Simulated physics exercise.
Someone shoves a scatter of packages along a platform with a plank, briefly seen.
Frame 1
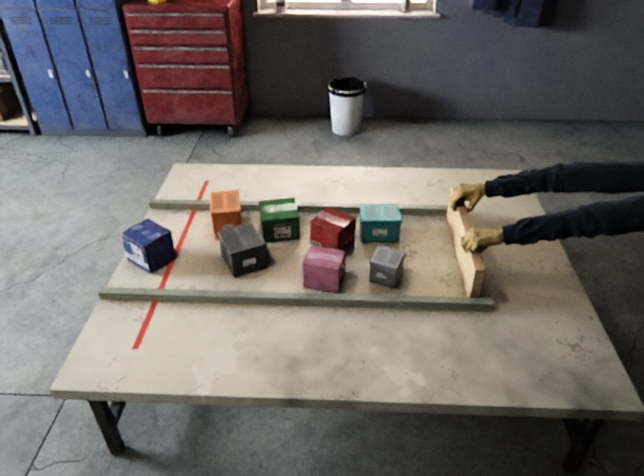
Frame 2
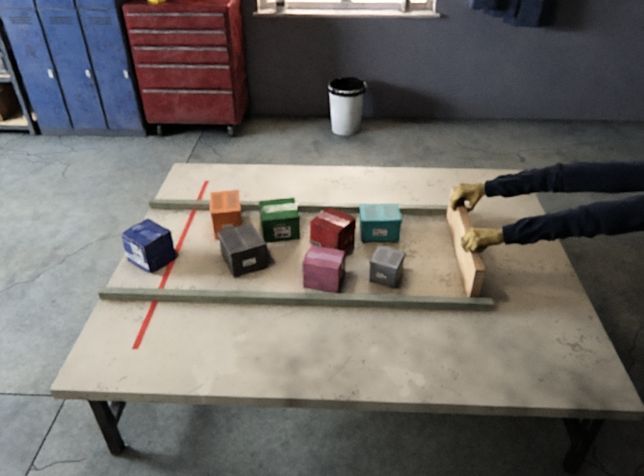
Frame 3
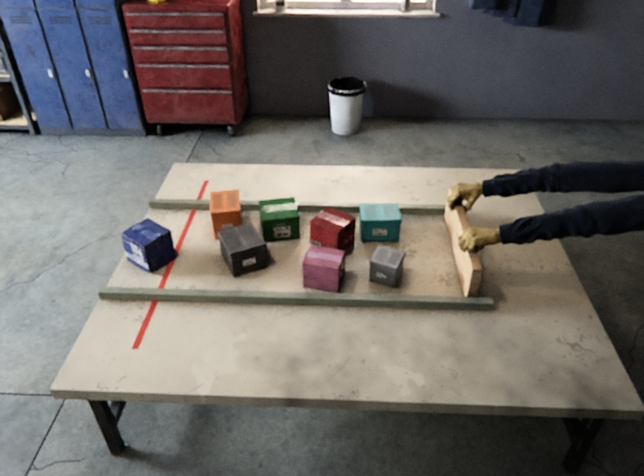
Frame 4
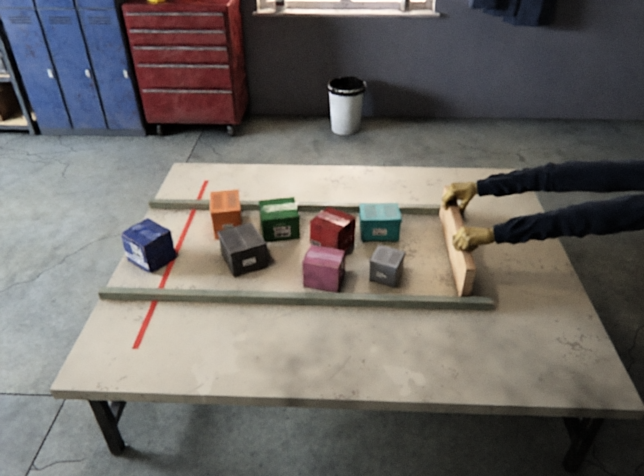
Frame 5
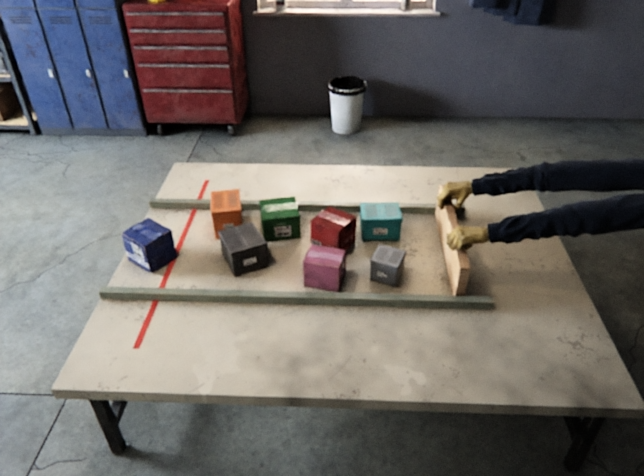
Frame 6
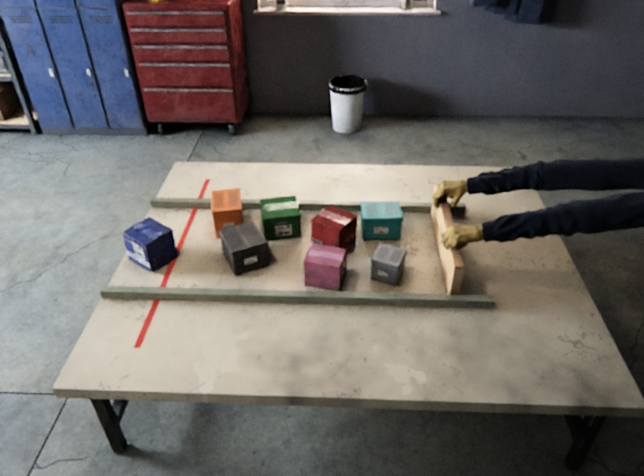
Eight coloured boxes sit scattered between two low rails on a pale table in a workshop, seen from slightly above, with blue lockers and a red drawer cabinet behind. Blue is leftmost by a red tape line, then orange, black, green, red, pink, turquoise and grey. From the right, two gloved hands slide an upright plank slightly left, while the boxes and view stay practically still.
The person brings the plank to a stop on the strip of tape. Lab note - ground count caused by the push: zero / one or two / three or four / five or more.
Ground count: Three or four.
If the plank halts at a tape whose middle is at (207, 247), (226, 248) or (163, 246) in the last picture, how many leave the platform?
It would be 2, 0 and 5.
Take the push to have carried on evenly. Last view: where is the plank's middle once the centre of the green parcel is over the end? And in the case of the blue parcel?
The middle is at (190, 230) when it's the green parcel, and at (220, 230) when it's the blue parcel.
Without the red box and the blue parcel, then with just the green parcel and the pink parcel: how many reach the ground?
Well, the first time you'd get 2, and the next time 2.
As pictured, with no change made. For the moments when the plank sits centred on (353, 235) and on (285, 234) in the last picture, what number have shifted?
One spot: 4. Other spot: 7.
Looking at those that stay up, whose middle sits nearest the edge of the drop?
The pink parcel.
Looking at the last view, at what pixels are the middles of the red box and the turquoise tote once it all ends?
Red box at (160, 236), turquoise tote at (169, 213).
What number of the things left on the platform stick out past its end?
Counting them gives 1.
Soon after, none off yet; blue parcel at rest near (150, 245); orange tote at rest near (228, 213); black tote at rest near (244, 248).
Then, none off yet; blue parcel at rest near (150, 245); orange tote moved about its own width near (182, 212); black tote moved about its own width near (208, 249).
By the end, the number that fall off is three or four; fallen, green parcel, black tote, orange tote and blue parcel.
